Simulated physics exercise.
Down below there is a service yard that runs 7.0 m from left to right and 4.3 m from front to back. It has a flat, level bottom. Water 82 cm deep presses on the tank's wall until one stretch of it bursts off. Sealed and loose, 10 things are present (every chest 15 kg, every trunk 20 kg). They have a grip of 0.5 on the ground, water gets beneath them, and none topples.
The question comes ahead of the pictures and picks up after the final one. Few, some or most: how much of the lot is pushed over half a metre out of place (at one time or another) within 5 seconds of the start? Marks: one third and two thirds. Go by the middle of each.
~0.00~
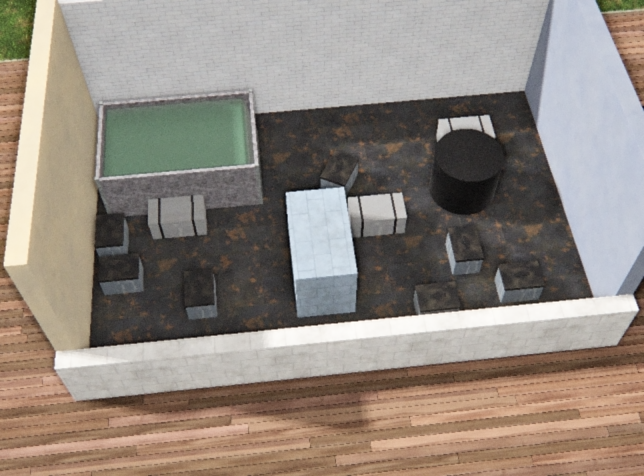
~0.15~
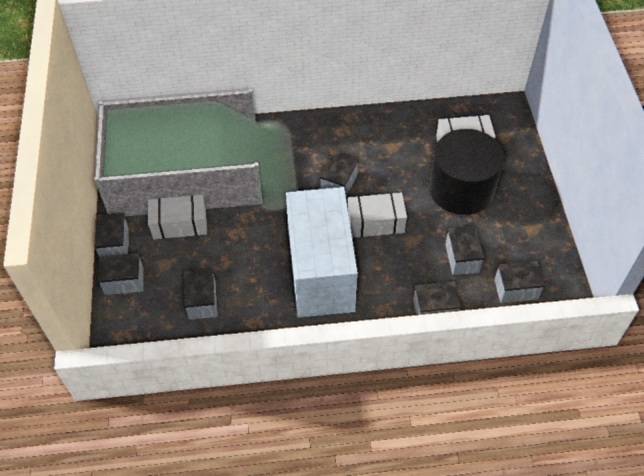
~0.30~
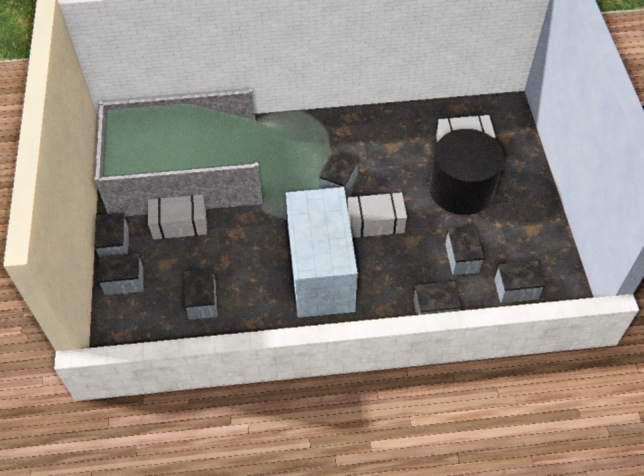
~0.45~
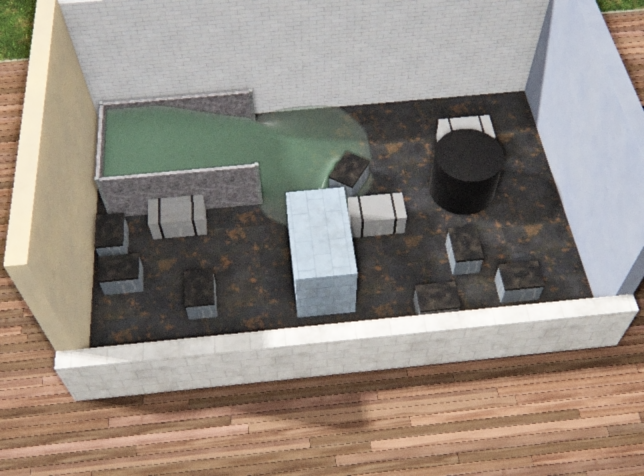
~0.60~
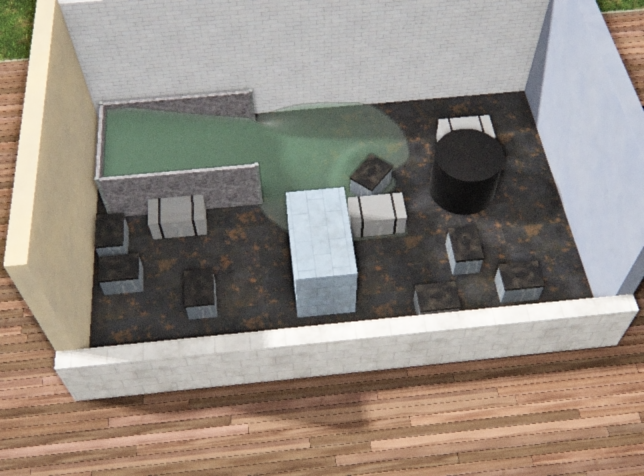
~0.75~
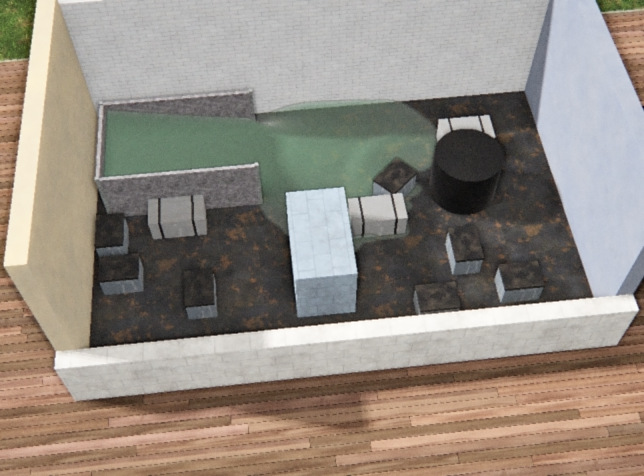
Share: One to two thirds.
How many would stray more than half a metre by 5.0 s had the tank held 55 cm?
That would make 5 of them.
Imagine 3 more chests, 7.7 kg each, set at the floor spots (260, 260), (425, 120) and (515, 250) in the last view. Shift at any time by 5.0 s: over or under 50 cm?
Order as given: Stays inside it, goes farther, goes farther.
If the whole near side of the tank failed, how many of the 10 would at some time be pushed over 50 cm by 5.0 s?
So the tally would be 8.
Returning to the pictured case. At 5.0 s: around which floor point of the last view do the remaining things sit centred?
I'd say about (323, 279) in the last view.
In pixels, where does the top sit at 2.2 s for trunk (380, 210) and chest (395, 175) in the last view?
First one near (440, 278), second near (513, 243).
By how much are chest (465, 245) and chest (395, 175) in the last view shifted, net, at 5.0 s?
First: 120 cm. Second: 300 cm.
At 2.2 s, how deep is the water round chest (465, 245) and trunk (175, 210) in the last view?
Around 7 cm and 0 cm.
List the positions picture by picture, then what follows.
A chest at (340, 167), on the bottom; a trunk at (377, 208) rests on the ground; 3.1 m2 under water; 0 of 10 have shifted, in the first picture.
A chest at (340, 167), on the bottom; a trunk at (377, 208) rests on the ground; water covers 4.0 m2; 0 of 10 have shifted, in the second picture.
A chest at (340, 167), on the bottom; a trunk at (377, 208), on the bottom; 5.3 m2 under water; 0 of 10 have shifted, in the third picture.
A chest at (349, 169) rests on the ground, 15 cm from its start; a trunk at (377, 208) rests on the ground; 6.5 m2 under water; 1 of 10 have shifted, in the fourth picture.
A chest at (372, 172) rests on the ground, 48 cm from its start; a trunk at (377, 208) rests on the ground; water covers 7.8 m2; 1 of 10 have shifted, in the fifth picture.
A chest at (396, 175), on the bottom, 84 cm from its start; a trunk at (378, 208) rests on the ground; 9.2 m2 under water; 1 of 10 have shifted, in the sixth picture.
After 1.1 s 1 of 10 are over 50 cm from their spots; 1 afloat.
After 2.2 s 4 of 10 are over 50 cm from their spots; 0 afloat.
After 3.5 s 5 of 10 are over 50 cm from their spots; 6 afloat.
After 5.0 s 5 of 10 are over 50 cm from their spots, and 6 have been at some point; 6 afloat.
